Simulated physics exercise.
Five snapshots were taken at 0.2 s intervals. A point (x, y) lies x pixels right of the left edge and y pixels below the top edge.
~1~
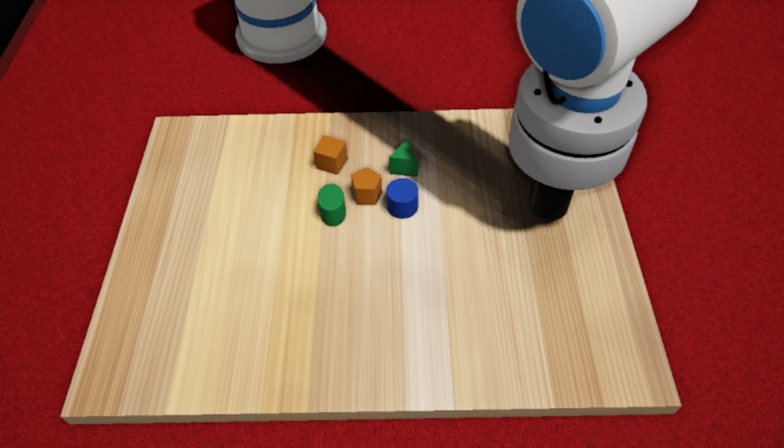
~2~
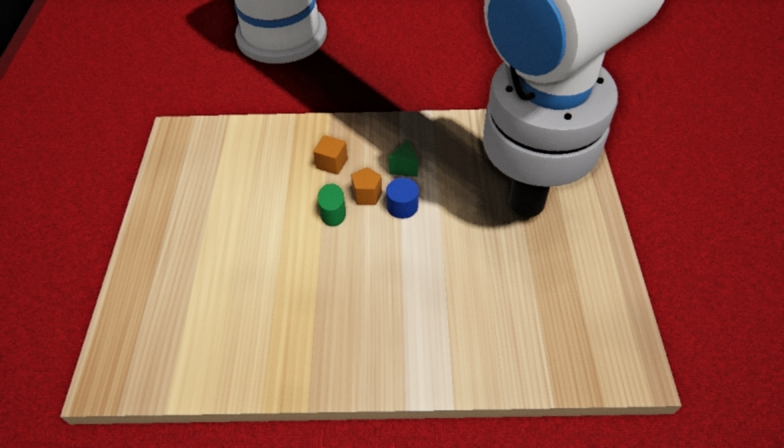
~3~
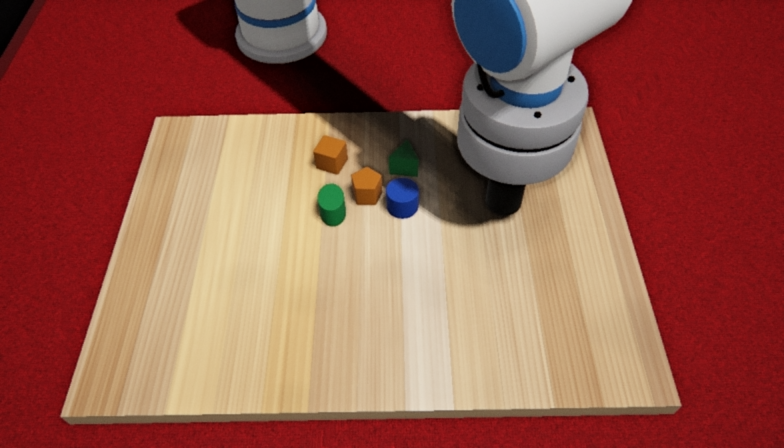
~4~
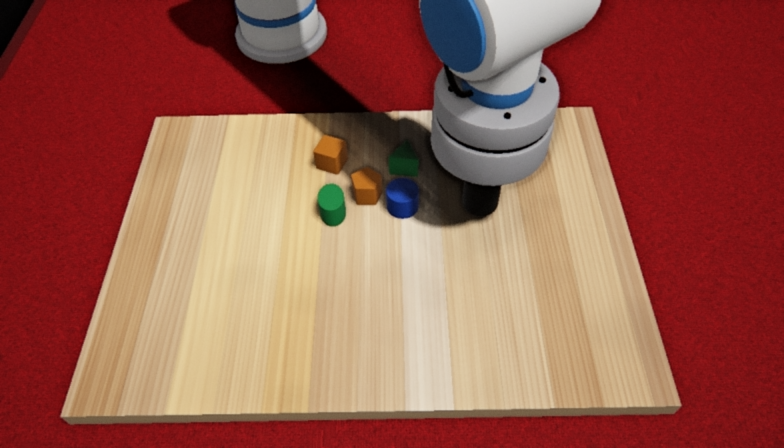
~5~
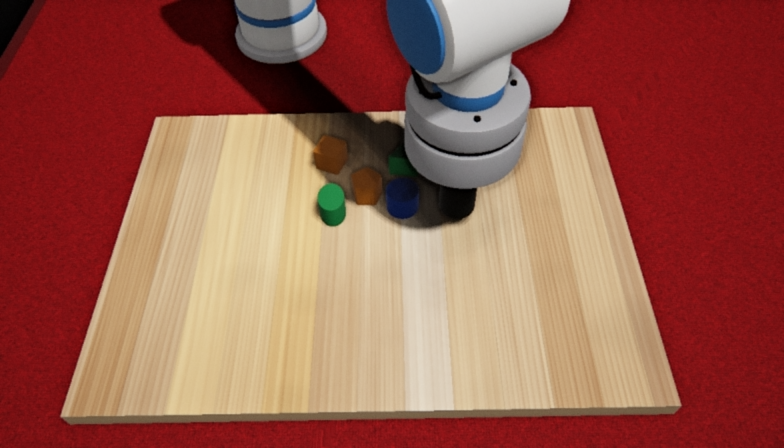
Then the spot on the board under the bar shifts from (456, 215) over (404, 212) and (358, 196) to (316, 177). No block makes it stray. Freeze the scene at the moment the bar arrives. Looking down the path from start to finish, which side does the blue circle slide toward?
It shifts to the left.
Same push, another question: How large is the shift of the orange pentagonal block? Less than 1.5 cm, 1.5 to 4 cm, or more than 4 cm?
More than 4 cm.
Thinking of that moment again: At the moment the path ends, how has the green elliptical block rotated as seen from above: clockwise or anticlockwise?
Twists anticlockwise.
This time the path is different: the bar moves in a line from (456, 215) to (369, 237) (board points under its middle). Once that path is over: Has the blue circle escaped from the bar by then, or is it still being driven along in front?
Gone from the front.
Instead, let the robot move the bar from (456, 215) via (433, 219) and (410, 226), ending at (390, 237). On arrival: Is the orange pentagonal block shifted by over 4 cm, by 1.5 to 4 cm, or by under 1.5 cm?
Ends under 1.5 cm away.
The first path, step by step. One third of the way, bar at (403, 204); orange pentagonal block at (349, 172), turned 15° clockwise; blue circle at (372, 185).
Two thirds of the way, bar at (357, 188); orange square block at (323, 137), turned 50° clockwise; green elliptical block at (322, 197), turned 35° anticlockwise; orange pentagonal block at (304, 157), turned 45° clockwise; blue circle at (324, 172).
At the end, bar at (315, 169); orange square block at (322, 137), turned 50° clockwise; green elliptical block at (322, 197), turned 35° anticlockwise; orange pentagonal block at (276, 146), turned 135° clockwise; blue circle at (280, 166).
